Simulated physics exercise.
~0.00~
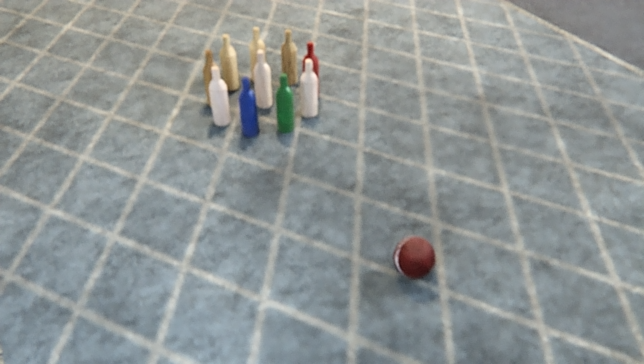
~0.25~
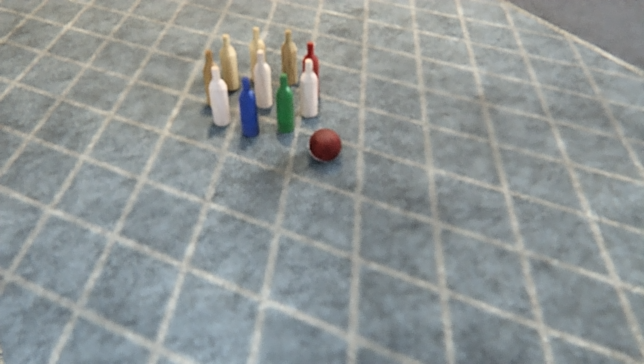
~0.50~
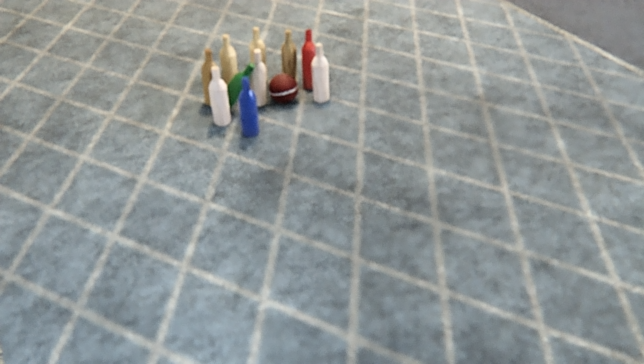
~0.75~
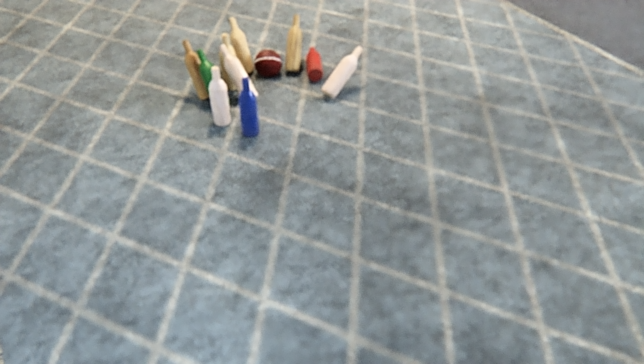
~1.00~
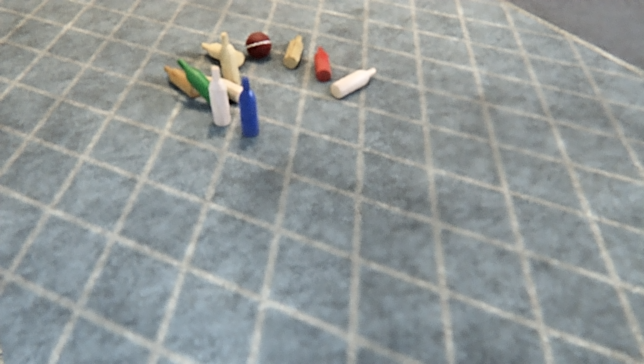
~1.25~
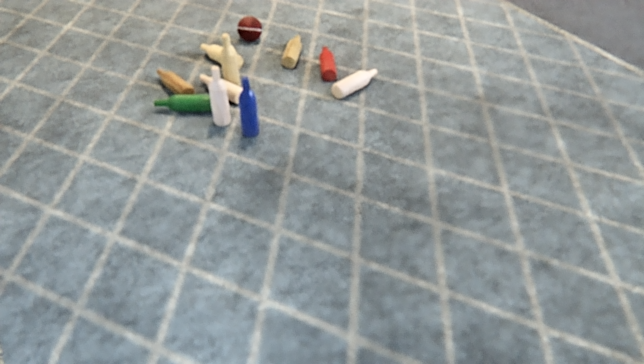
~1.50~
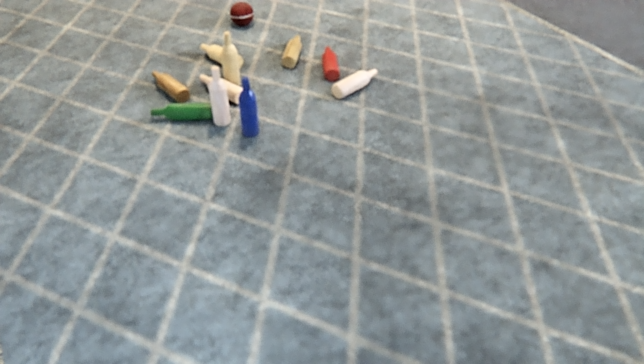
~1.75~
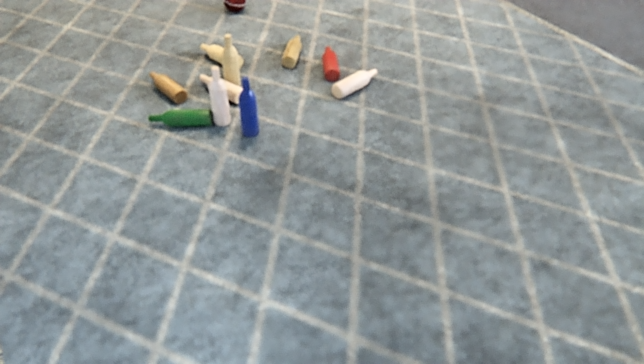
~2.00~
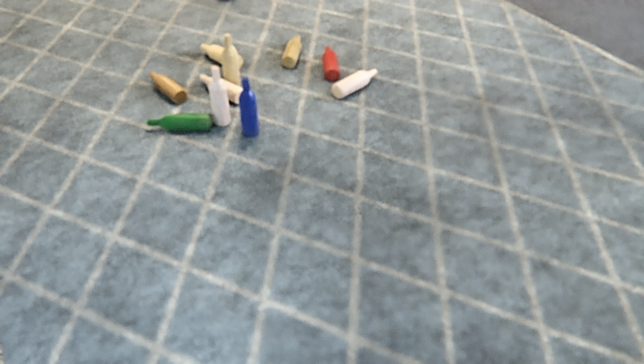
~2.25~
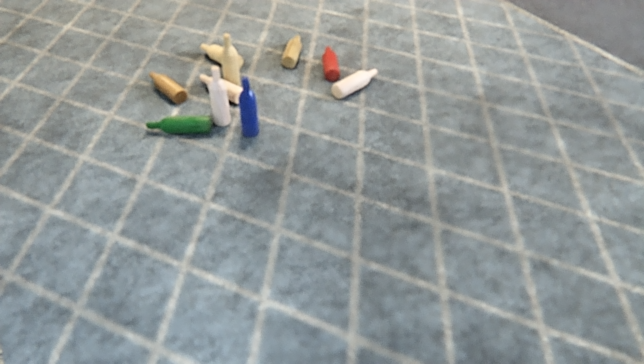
At first, a cluster of upright, bottle-shaped skittles stands on a blue carpet crossed with pale lines, while a dark red ball approaches from the lower right. The ball rolls up and to the left and strikes the group near the green skittle, which tips leftward. It pushes on through the middle, knocking the red skittle and a white one down to the right as others topple on the left. The ball then rolls away past the top edge and out of view. Most of the skittles end up lying scattered, while the blue one still stands upright.
